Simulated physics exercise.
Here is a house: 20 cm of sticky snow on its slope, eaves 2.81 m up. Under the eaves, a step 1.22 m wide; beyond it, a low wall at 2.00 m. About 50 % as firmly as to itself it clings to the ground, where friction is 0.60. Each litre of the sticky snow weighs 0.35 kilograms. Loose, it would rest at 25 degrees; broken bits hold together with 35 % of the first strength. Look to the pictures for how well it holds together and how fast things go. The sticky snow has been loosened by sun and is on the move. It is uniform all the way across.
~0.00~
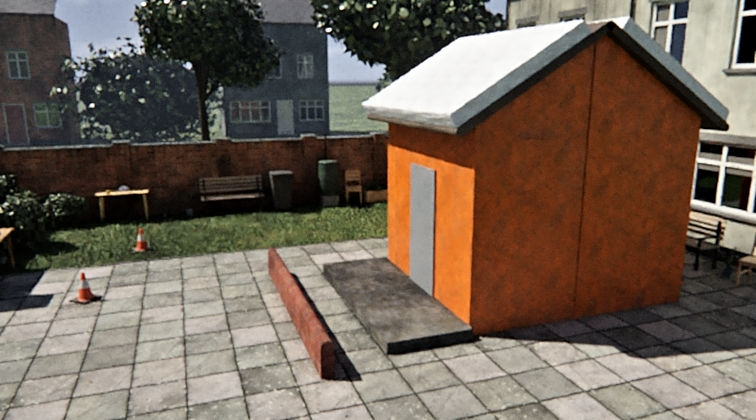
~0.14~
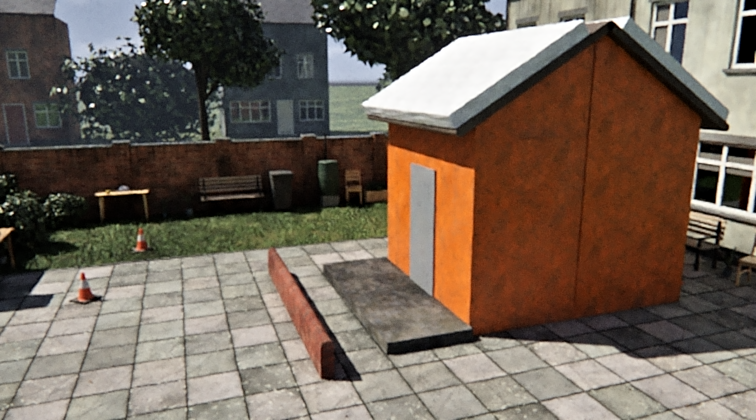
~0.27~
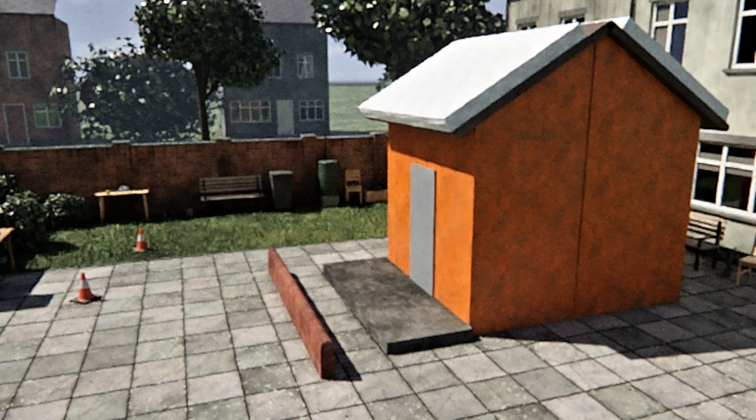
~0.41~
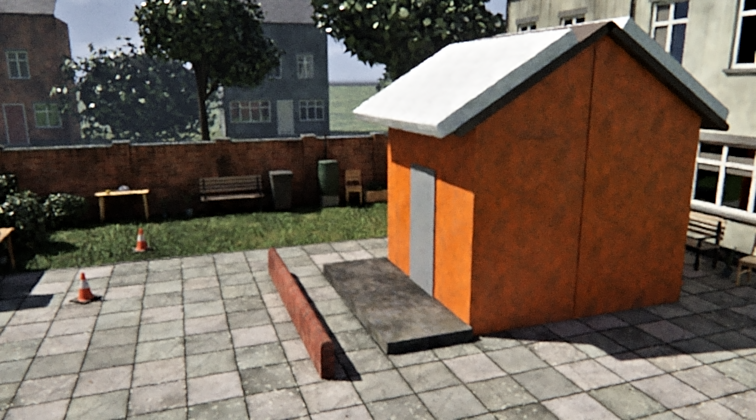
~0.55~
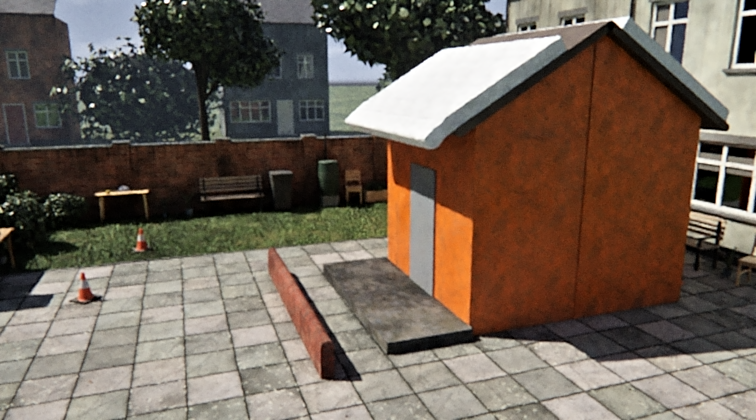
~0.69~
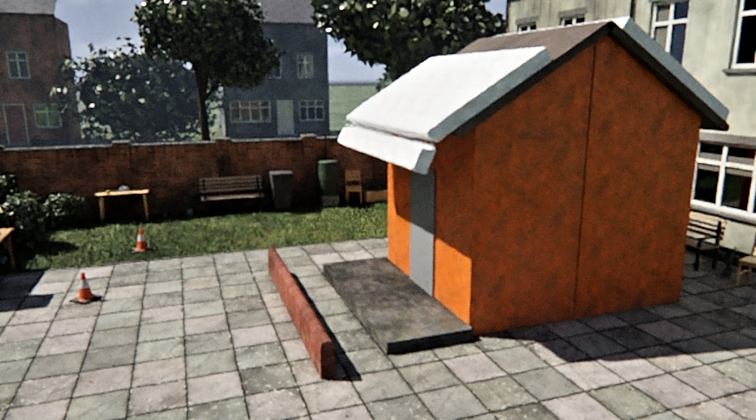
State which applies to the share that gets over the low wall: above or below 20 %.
That value is above.
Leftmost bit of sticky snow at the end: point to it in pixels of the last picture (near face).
About (202, 387).
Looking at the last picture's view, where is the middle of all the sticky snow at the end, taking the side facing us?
Centre noted at roughly (327, 352).
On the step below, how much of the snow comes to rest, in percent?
Close to 2 per cent, give or take.
After 1.11 s, 47 % is still on the roof and 0 % is past the low wall.
After 1.60 s, none is still on the roof and 7 % is past the low wall.
After 2.10 s, none is still on the roof and 28 % is past the low wall.
After 2.60 s, none is still on the roof and 28 % is past the low wall.
After 2.70 s, at the end, none is still on the roof and 28 % is past the low wall.
